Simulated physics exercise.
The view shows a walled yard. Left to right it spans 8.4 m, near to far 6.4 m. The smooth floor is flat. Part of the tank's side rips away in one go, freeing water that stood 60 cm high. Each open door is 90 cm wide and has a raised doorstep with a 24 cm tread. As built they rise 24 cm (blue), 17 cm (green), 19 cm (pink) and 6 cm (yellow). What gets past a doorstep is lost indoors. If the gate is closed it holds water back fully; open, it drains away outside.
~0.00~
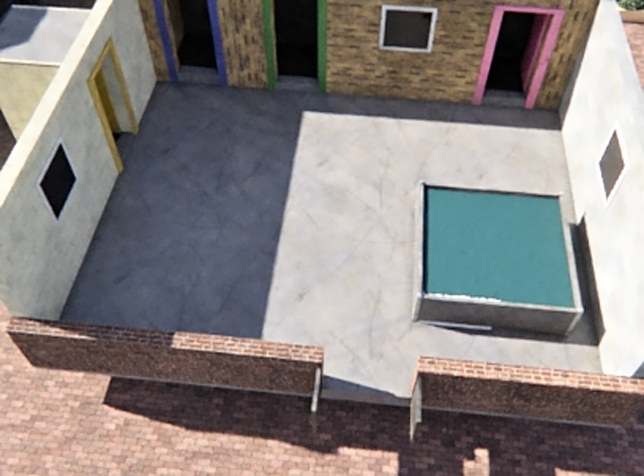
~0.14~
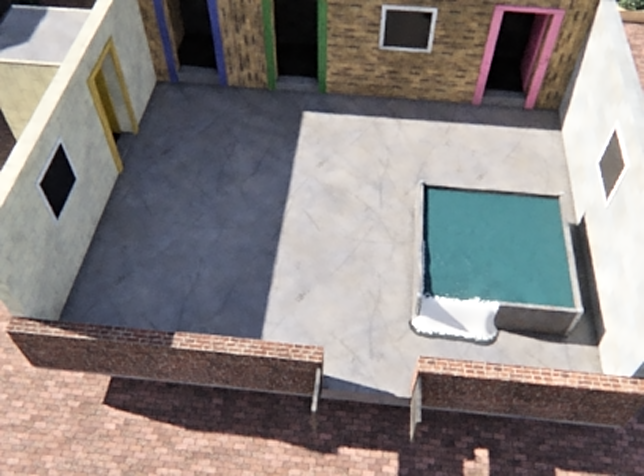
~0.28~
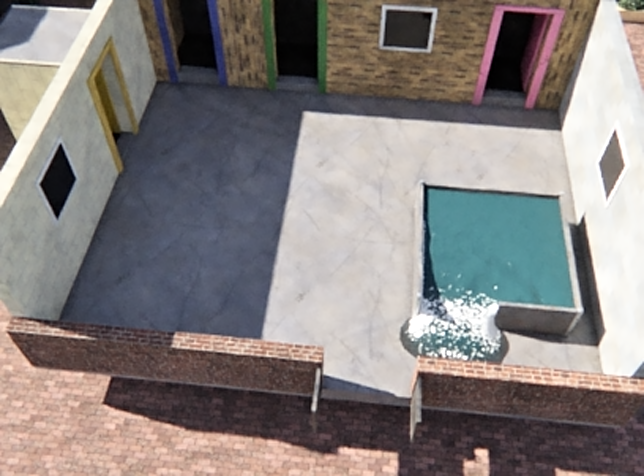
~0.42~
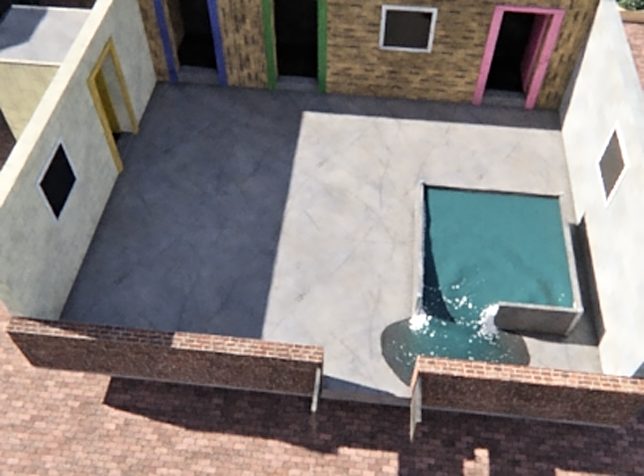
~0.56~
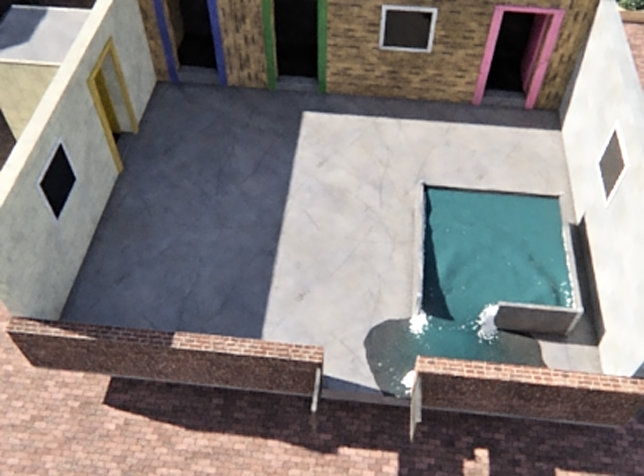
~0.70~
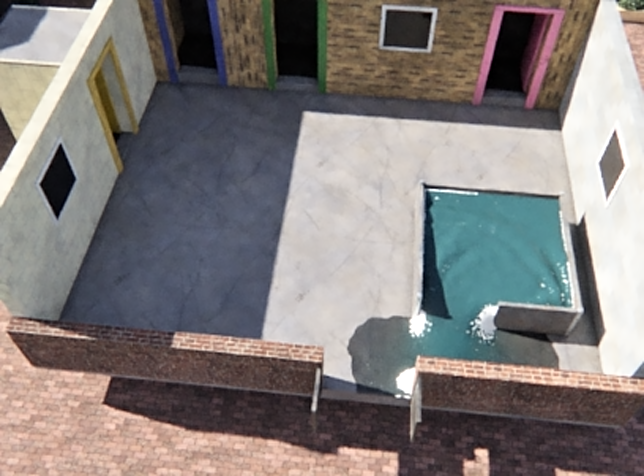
Teal water bursts from the tank's near side and spreads across the walled yard's grey floor.
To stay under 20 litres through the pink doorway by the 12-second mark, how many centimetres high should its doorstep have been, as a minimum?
Some 8 cm above the ground.
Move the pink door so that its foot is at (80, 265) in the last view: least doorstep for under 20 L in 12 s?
About 7.5 cm.
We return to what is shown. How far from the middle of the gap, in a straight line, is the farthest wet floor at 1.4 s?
About 2.6 m.
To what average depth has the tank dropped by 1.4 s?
Some 45 cm.
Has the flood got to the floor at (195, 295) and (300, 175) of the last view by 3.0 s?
In turn: Flooded, not reached.
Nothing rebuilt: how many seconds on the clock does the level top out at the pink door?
Near 5.0 s.
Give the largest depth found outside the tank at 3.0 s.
Up to some 35 cm.
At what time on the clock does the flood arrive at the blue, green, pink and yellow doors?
Arrival: Blue 7.5 s, green 7.5 s, pink 4.0 s, yellow 5.0 s.
After 1.4 s water covers 10 % of the floor, deepest (48 cm) near (451, 375); it has not reached the pink door.
After 3.0 s water covers 25 % of the floor, deepest (35 cm) near (601, 401); it has not reached the pink door.
After 12.0 s water covers 85 % of the floor, deepest (11 cm) near (601, 401); 5 cm at the pink door, 0 litres in over its 19 cm doorstep.
At the pink door as built, the water arrived by 4.2 s and peaked near 12 cm at 5.0 s.
With a doorstep of 7 cm, 33 litres would have come in within the 12 s; with 9.5 cm, 10 litres. So under 20 litres takes about 8 cm.
